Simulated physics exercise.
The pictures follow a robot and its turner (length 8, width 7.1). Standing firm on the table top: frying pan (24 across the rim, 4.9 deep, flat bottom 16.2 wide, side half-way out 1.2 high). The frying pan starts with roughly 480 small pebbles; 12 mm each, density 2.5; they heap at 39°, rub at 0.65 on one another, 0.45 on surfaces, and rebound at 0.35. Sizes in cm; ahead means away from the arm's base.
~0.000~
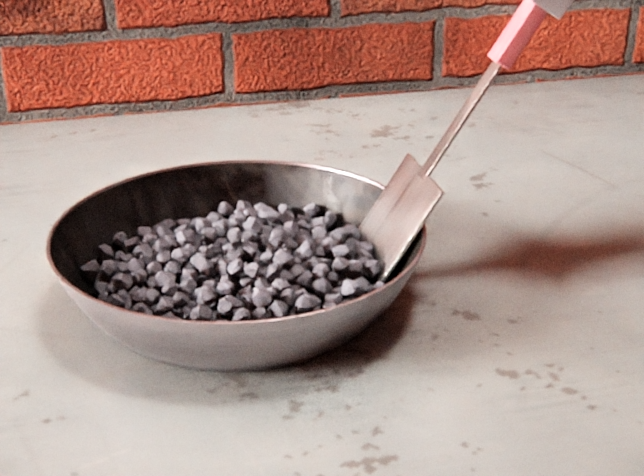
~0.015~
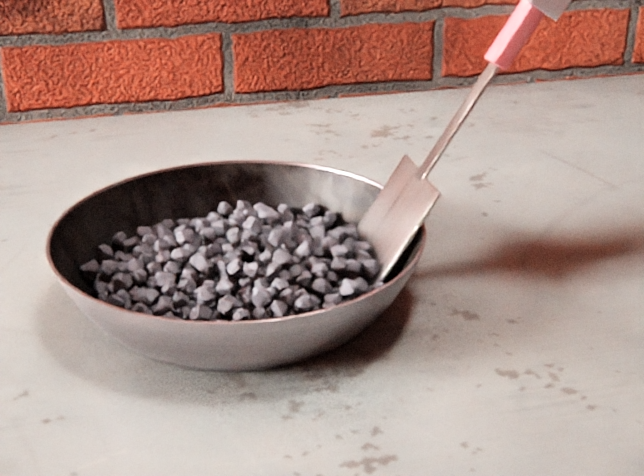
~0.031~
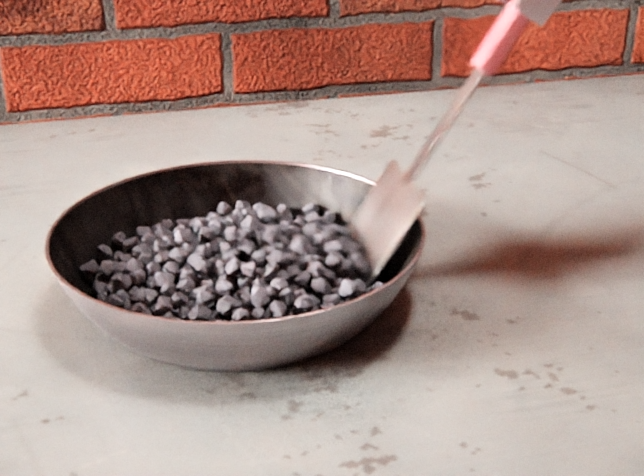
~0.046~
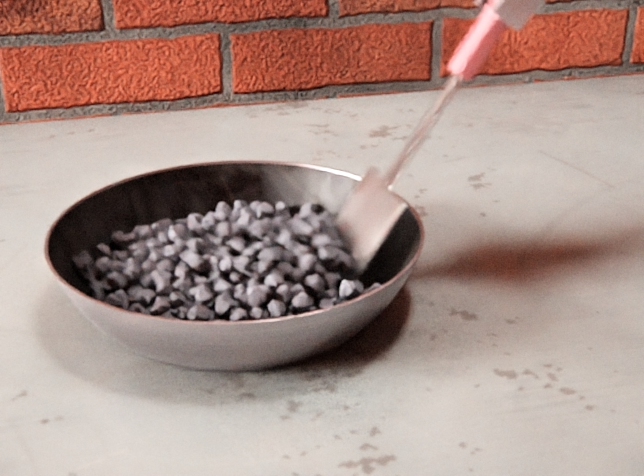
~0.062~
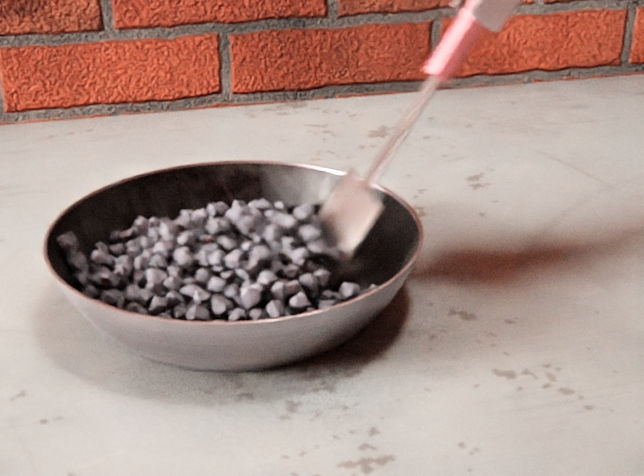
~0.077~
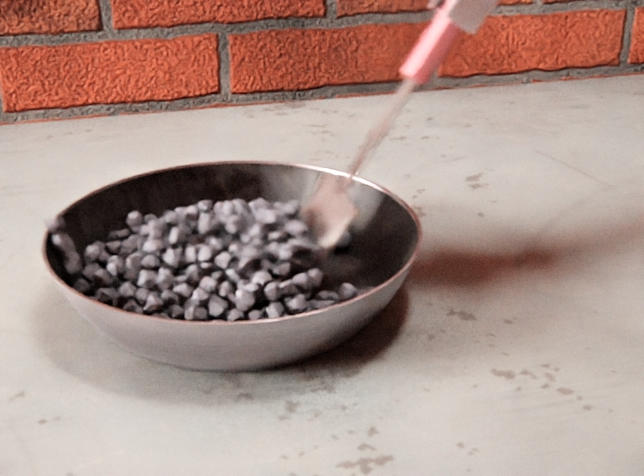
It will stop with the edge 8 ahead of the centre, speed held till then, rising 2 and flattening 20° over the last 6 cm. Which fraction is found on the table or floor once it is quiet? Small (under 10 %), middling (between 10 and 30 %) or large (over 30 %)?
A middling share, between 10 and 30 %, ends on the table or floor.
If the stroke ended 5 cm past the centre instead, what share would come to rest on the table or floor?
Then about 5 per cent.
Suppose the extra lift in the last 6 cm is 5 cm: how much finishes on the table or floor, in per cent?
About 30 per cent.
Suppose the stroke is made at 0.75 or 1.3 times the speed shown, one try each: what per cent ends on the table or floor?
Some 15 and 25 per cent.
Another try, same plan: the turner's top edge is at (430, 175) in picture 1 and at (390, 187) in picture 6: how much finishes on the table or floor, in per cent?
Some 5 per cent.
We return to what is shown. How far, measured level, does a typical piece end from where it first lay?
Roughly 4 cm.
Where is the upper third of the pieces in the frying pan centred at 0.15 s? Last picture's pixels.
Near (152, 244).
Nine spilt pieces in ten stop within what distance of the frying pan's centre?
Some 25 cm.
After 0.11 s, sloping 57°, highest piece 8 above the table; 477 in the frying pan, 1 on the blade or in flight.
After 0.15 s, sloping 49°, highest piece 9 above the table; 475 in the frying pan, 3 on the blade or in flight.
After 0.37 s, sloping 37°, highest piece 8 above the table; 379 in the frying pan, 68 on the table or floor, 31 on the blade or in flight.
After 1.42 s, sloping 37°, highest piece 7 above the table; 377 in the frying pan, 101 on the table or floor.
At rest, 377 in the frying pan, 101 on the table or floor. That is 21 % on the table or floor.
